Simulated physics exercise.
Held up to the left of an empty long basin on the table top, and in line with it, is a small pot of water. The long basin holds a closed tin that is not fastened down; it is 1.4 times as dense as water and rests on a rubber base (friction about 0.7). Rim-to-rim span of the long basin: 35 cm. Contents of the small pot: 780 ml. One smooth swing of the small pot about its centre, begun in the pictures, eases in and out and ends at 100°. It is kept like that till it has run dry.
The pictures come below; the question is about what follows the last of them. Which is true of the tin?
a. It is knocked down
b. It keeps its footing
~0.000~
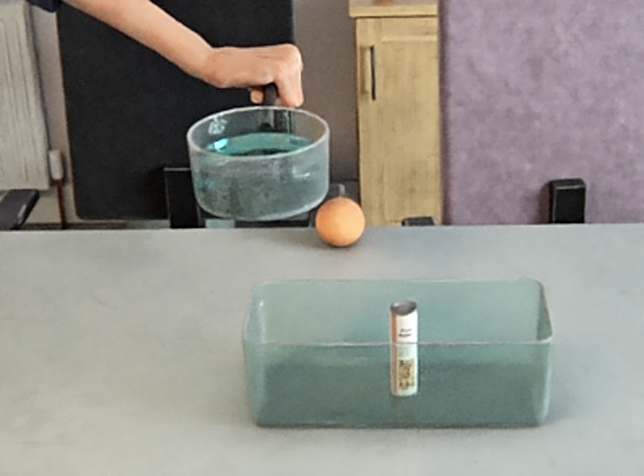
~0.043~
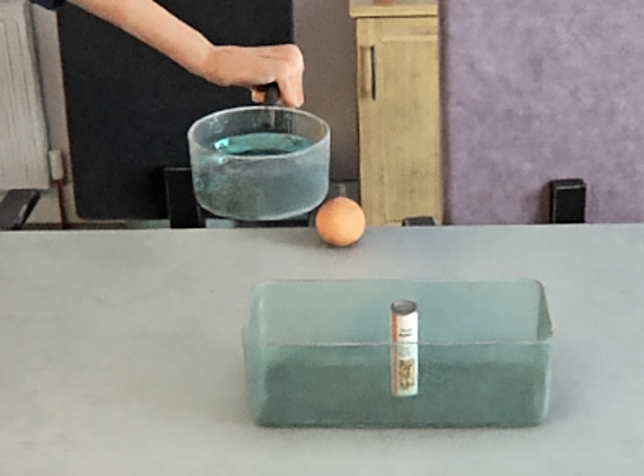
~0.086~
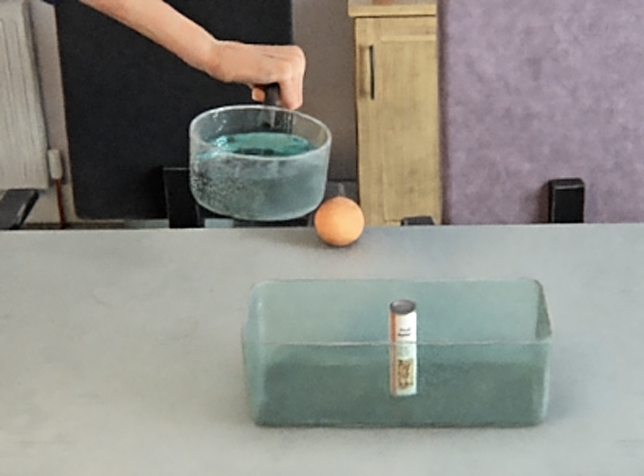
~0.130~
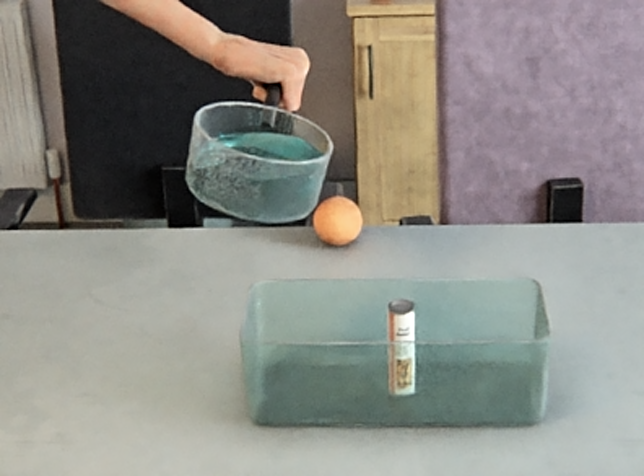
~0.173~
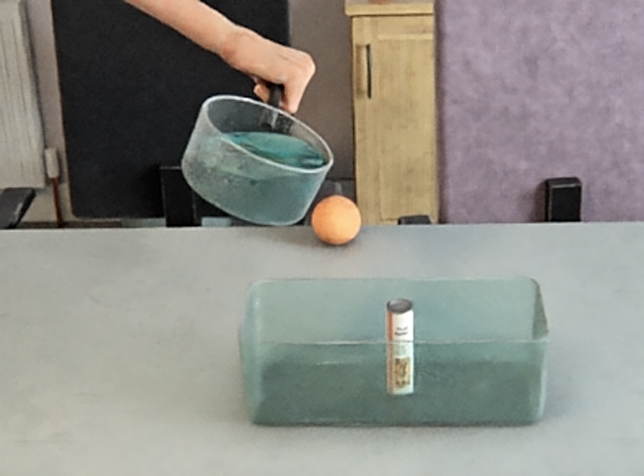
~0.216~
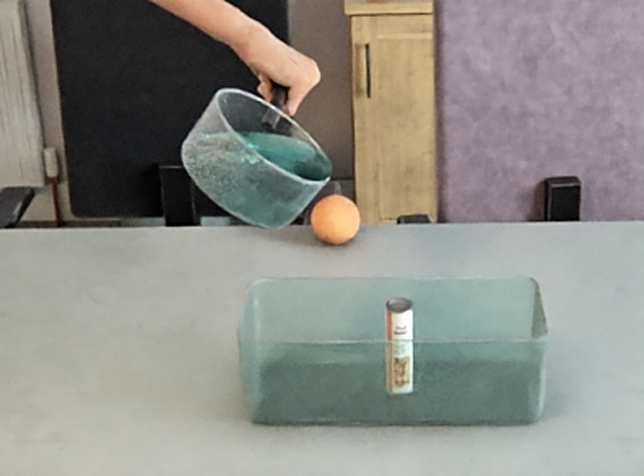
Option a: It is knocked down.
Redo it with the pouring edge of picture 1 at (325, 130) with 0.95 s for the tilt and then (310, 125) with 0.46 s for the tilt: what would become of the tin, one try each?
Try 1: Still standing; try 2: Still standing.
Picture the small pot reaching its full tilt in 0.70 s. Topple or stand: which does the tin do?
In that case the tin does not tip.
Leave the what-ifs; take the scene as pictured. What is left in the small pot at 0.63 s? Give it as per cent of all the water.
I'd say some 9 per cent remains.
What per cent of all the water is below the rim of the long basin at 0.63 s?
80 %, more or less.
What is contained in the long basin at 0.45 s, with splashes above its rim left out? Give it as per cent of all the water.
Some 12 per cent.
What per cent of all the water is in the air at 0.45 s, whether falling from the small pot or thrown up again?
About 60 per cent.
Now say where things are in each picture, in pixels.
It leans 0°; its right rim is at (327, 132); the water meets the walls at (195, 156) and (326, 154); the long basin's rim runs from (248, 313) to (548, 310); the tin's top is at (403, 310), in the first frame.
It leans 2°; its right rim is at (328, 134); the water meets the walls at (195, 156) and (326, 155), in the second frame.
It leans 7°; its right rim is at (330, 139); the water meets the walls at (194, 154) and (326, 156), in the third frame.
It leans 15°; its right rim is at (331, 149); the water meets the walls at (192, 153) and (326, 157), in the fourth frame.
It leans 26°; its right rim is at (331, 161); the water meets the walls at (189, 149) and (327, 160), in the fifth frame.
It leans 38°; its right rim is at (328, 175); the water meets the walls at (187, 143) and (321, 162); 1 per cent is over the edge, in the sixth frame.
Then, 0.45 s in, the tilt is 97° and 27 per cent is still to pour; the tin stands where it began.
Then, 0.63 s in, the tilt is 100° and 9 per cent is still to pour; the tin stands 1 cm from where it began.
Then, 0.81 s in, the tilt is 100° and 2 per cent is still to pour; the tin leans 22°.
Then, 1.01 s in, the tilt is 100° and 0 per cent is still to pour; the tin lies on its side.
Finally, the tin lies on its side.
